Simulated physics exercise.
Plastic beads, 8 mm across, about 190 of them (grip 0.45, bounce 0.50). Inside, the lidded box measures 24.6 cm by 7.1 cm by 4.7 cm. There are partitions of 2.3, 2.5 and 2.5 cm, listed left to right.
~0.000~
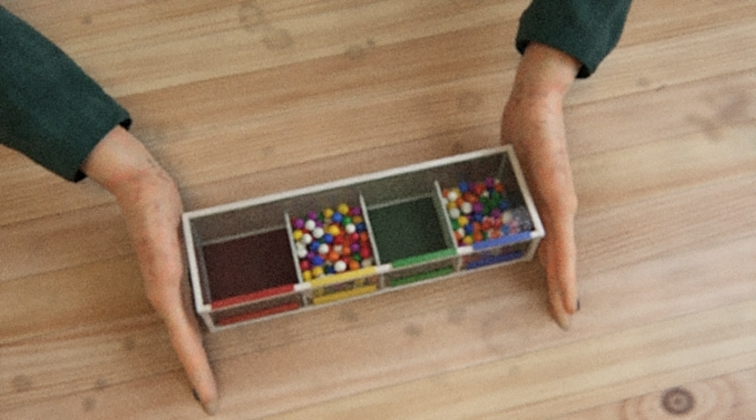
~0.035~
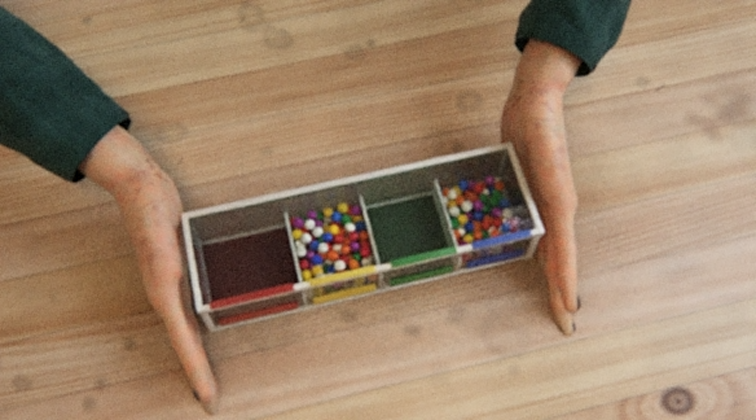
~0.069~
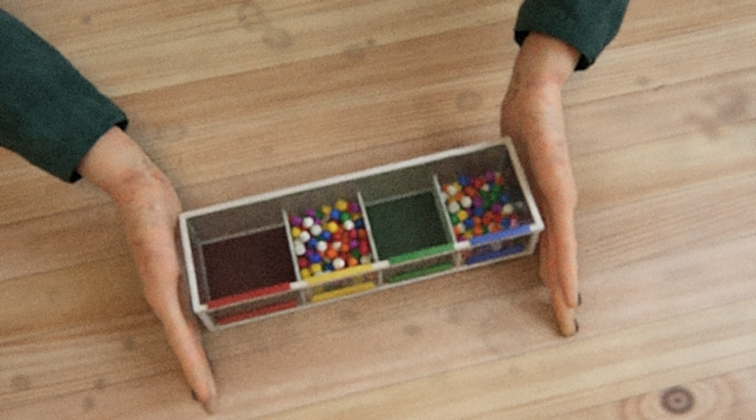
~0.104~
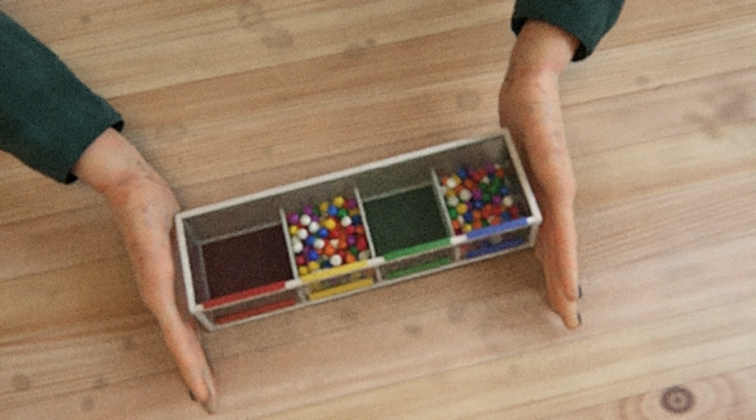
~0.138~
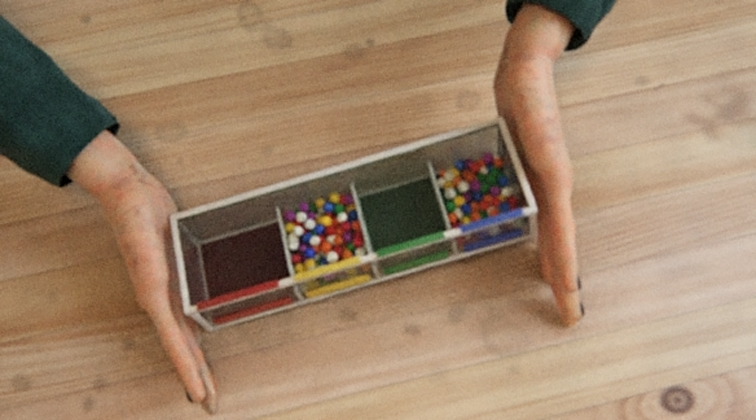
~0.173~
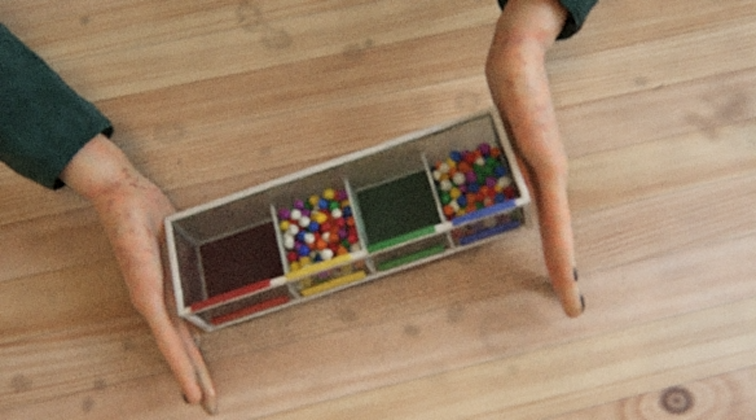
A clear box with four compartments sits between two hands in dark green sleeves, seen from above over a pale wooden tabletop. From left to right its sections are marked red, yellow, green and blue, with multicoloured beads in the yellow and blue ones and none in the others. The hands tilt the box slightly, its right end rising as the beads stay in their sections.
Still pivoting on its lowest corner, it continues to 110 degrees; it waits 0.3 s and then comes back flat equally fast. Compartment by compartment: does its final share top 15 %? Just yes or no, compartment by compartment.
Red gets a yes, blue gets a no, green gets a no, yellow gets a no.
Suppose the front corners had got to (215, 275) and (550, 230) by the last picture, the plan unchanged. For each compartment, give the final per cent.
Per cent at the end: Red 0; blue 100; green 0; yellow 0.
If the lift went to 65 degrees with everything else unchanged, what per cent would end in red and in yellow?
You'd find red with 20 % and yellow with 45 %.
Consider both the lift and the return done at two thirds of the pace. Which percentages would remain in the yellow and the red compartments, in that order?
Per cent - yellow: 0; red: 100.
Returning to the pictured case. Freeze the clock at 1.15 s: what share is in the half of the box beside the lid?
I'd put it at some 80 percent.
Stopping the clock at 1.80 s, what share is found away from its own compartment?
Roughly 100 percent of it.
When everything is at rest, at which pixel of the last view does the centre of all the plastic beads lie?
(236, 273).
After 1.15 s, tilt 110 degrees; red 75 %, green 10 %, yellow 15 %.
After 1.80 s, tilt 59 degrees; red 100 %.
After 2.49 s, tilt 0 degrees; red 100 %.
At rest (3.0 s), red 100 %, blue 0 %, green 0 %, yellow 0 %.
